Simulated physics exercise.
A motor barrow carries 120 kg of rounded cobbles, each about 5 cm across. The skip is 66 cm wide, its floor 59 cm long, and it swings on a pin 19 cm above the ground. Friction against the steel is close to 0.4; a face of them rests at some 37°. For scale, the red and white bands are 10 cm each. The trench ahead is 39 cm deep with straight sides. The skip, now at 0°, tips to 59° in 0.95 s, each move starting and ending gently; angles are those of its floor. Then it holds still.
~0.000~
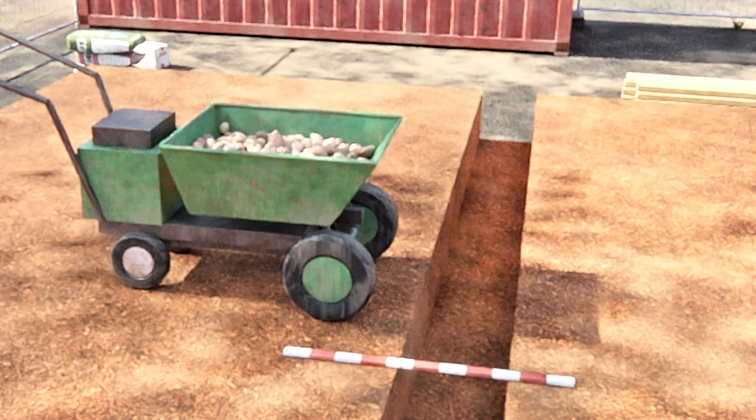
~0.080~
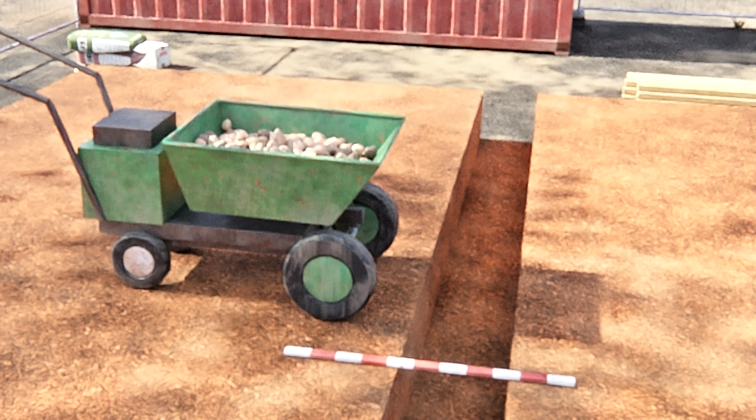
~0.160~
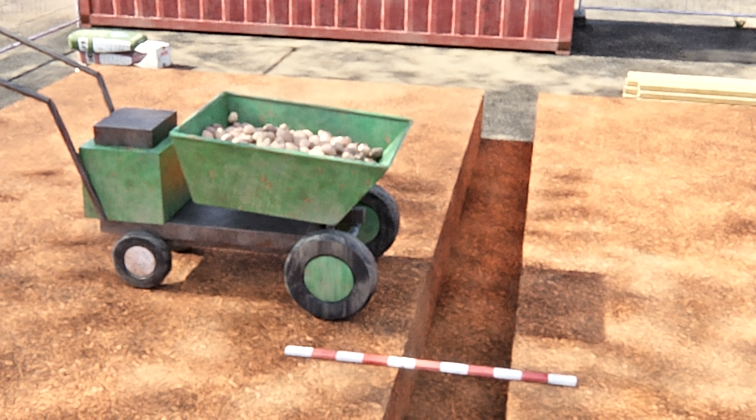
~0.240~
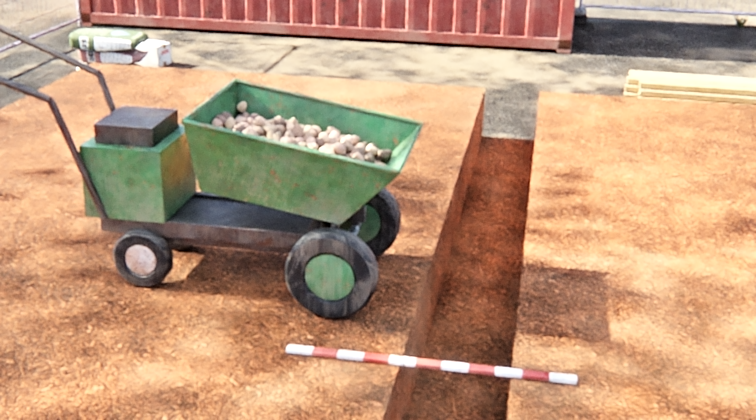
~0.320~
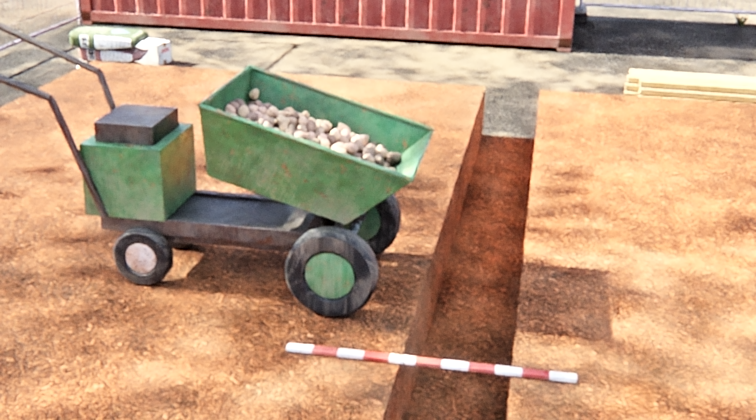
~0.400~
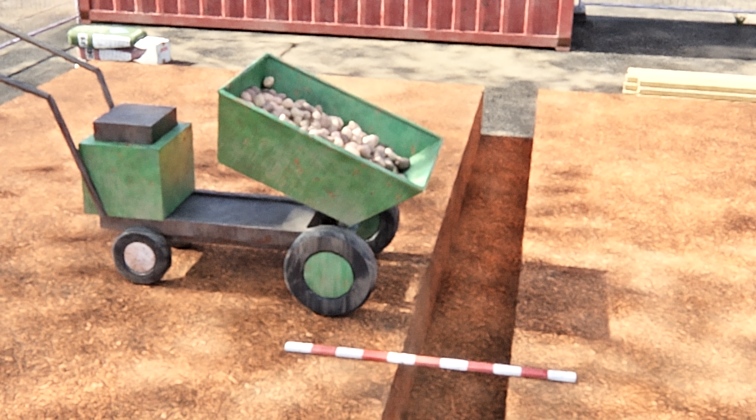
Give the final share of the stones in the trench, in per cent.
Roughly 33 per cent ends in the trench.
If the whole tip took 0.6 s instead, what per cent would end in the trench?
Then about 25 per cent.
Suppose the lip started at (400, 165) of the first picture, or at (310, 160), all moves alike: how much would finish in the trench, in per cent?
About 20 and 50 per cent.
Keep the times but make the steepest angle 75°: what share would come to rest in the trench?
Then about 65 per cent.
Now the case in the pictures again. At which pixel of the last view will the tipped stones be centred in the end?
Their middle is at about (501, 365).
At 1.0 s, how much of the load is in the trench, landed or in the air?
Some 5 per cent.
After 0.7 s the floor is at 50°; 100 % in the skip; the foremost stones are at (432, 210).
After 1.0 s the floor is at 59°; 95 % in the skip, 5 % in the trench; the foremost stones are at (505, 257).
After 1.4 s the floor is at 59°; 65 % in the skip, 17 % in the trench, 18 % past the trench; the foremost stones are at (602, 297).
After 3.3 s the floor is at 59°; 47 % in the skip, 33 % in the trench, 20 % past the trench; the foremost stones are at (702, 291).
